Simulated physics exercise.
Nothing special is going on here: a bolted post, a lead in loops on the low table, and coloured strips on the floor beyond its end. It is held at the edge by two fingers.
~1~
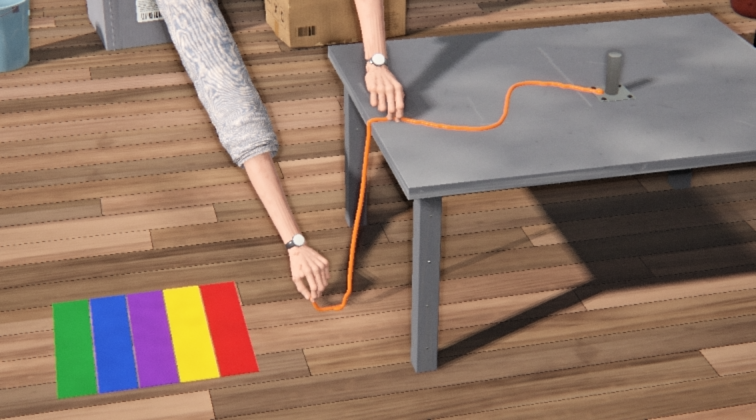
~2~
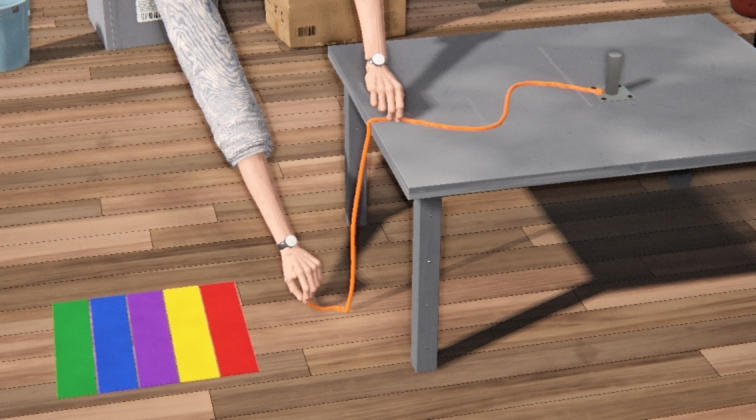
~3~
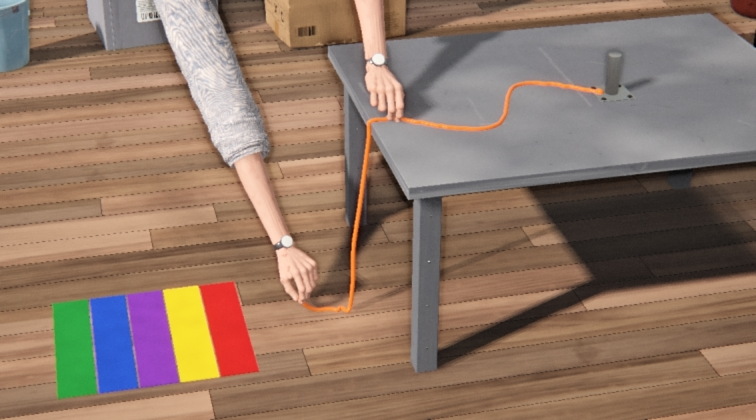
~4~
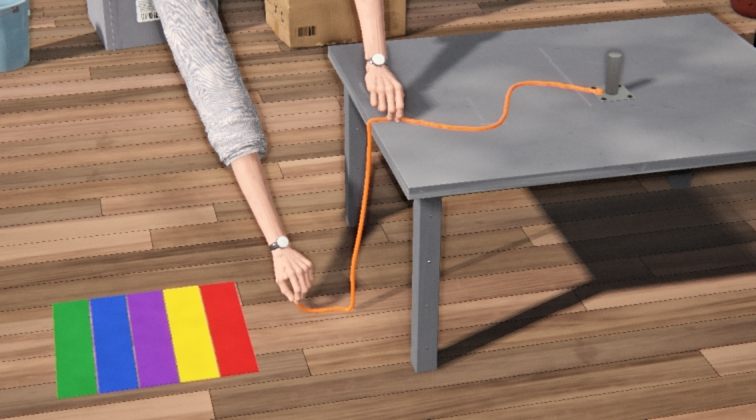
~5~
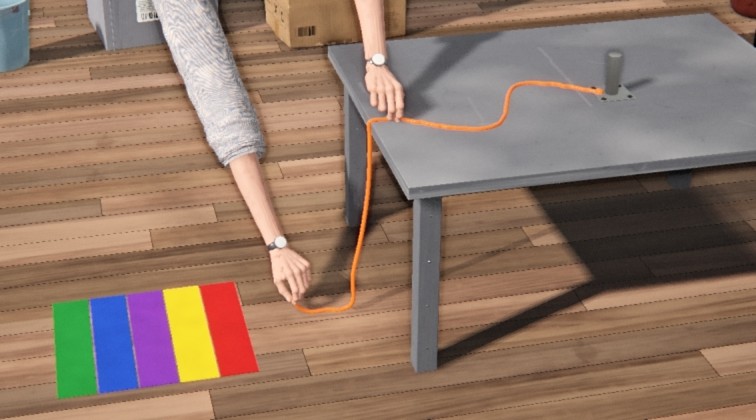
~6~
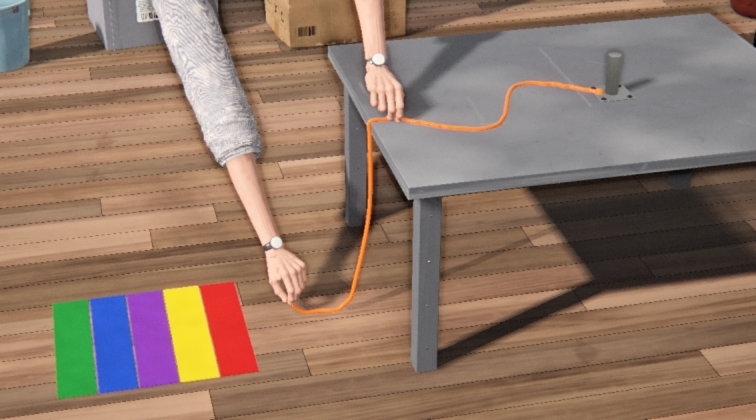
On a wooden floor beside a low grey table, coloured strips lie flat while one hand presses an orange cord at the table's edge and another holds its low end. The lower hand inches left toward the red strip, drawing the end slightly along, while the cord on the tabletop stays still.
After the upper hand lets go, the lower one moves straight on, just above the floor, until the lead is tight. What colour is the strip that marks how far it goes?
That strip is green.
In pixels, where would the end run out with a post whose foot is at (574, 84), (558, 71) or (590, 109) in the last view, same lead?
Approximate places, in that order: (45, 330), (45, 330), (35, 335).
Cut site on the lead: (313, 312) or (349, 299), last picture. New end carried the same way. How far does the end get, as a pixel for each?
Pixel positions, in order: (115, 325), (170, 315).
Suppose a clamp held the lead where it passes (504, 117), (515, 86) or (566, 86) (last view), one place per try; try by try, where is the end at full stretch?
Approximately at (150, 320), at (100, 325) and at (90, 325), in that order.
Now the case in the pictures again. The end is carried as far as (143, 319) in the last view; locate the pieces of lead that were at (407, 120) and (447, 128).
Result - first point (358, 164), second point (370, 126).
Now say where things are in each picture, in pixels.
End (311, 298); red (235, 356); yellow (196, 361); purple (157, 367); blue (117, 372); green (76, 378), in the first picture.
End (303, 299); lead through (560, 85) (507, 101) (463, 129) (372, 124) (355, 211) (352, 288), in the second picture.
End (299, 299), in the third picture.
End (295, 300); lead through (560, 85) (507, 101) (463, 129) (372, 124) (364, 211) (353, 289), in the fourth picture.
End (293, 300), in the fifth picture.
End (288, 301); lead through (560, 85) (507, 101) (463, 129) (372, 124) (369, 211) (354, 288), in the sixth picture.
Early on, end near (143, 319); over purple.
Midway, end near (102, 324); over blue.
At the end of the slack, end near (76, 328); over green. It gets as far as the green strip.
